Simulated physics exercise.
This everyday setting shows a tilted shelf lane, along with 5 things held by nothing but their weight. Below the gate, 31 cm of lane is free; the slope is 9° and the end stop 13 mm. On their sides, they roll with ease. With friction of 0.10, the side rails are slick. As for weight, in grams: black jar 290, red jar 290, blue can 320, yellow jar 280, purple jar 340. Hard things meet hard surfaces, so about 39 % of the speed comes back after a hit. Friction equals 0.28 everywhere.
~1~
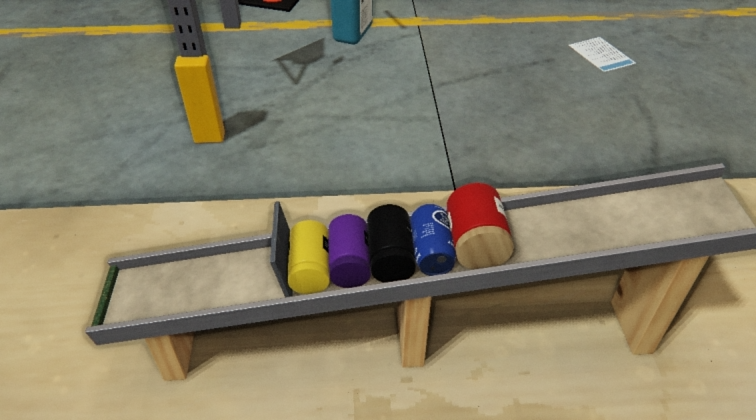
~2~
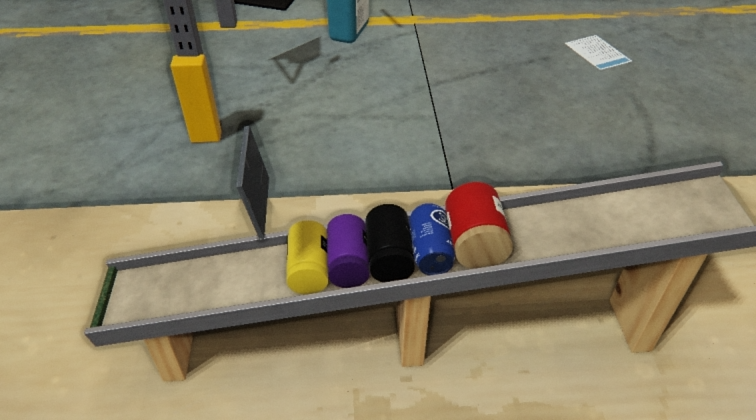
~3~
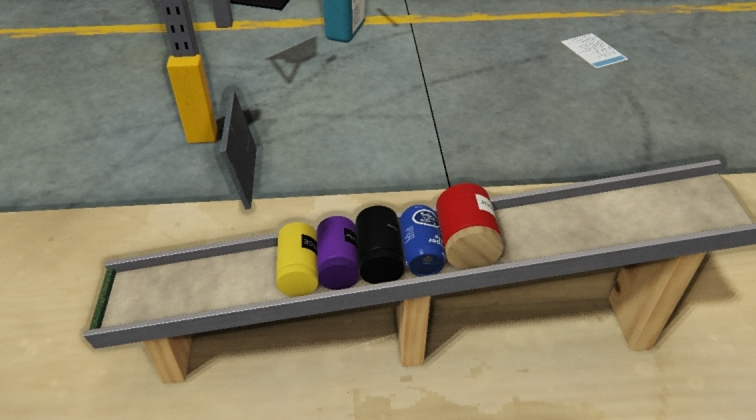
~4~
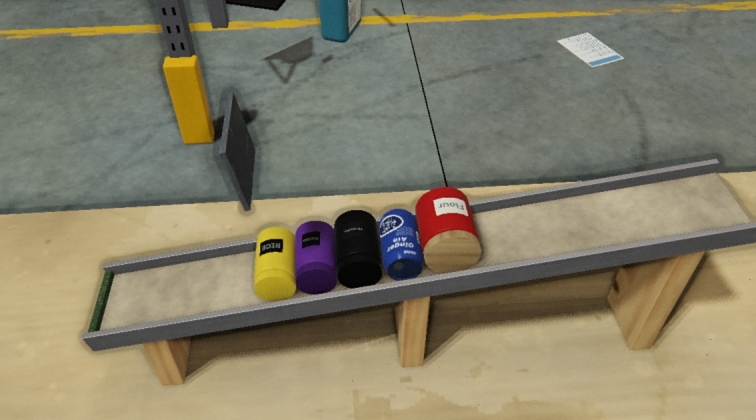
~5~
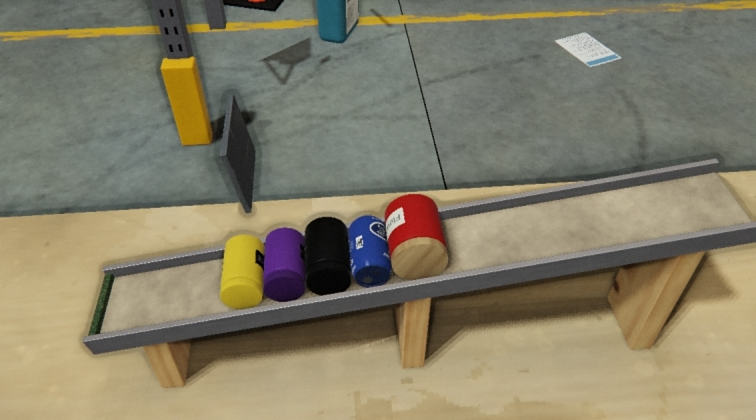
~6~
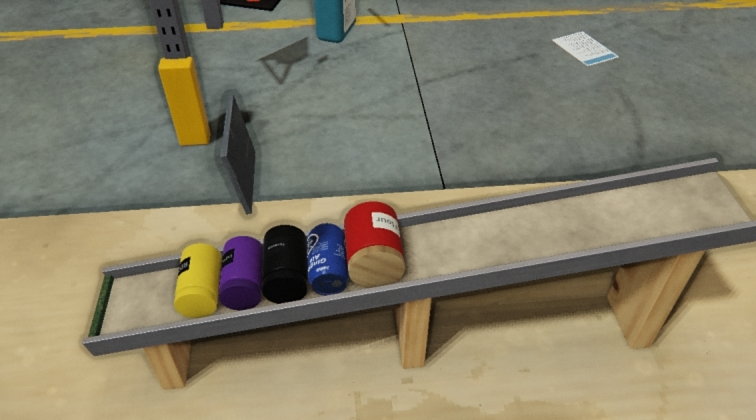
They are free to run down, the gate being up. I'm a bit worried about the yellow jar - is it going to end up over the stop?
Yes, looks like it makes it over.
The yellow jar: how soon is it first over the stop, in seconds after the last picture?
I'd say around the 0.3 s mark.
Then, 0.20 s later than the last frame, yellow jar near (116, 295).
Then, 0.40 s later than the last frame, yellow jar and purple jar now over the stop.
Then, 0.60 s later than the last frame, things are still on the move.
Then, 0.90 s later than the last frame, black jar now over the stop; red jar at a standstill; blue can at a standstill.
When it is over, over the stop, black jar, yellow jar and purple jar; the other 2 in the lane.
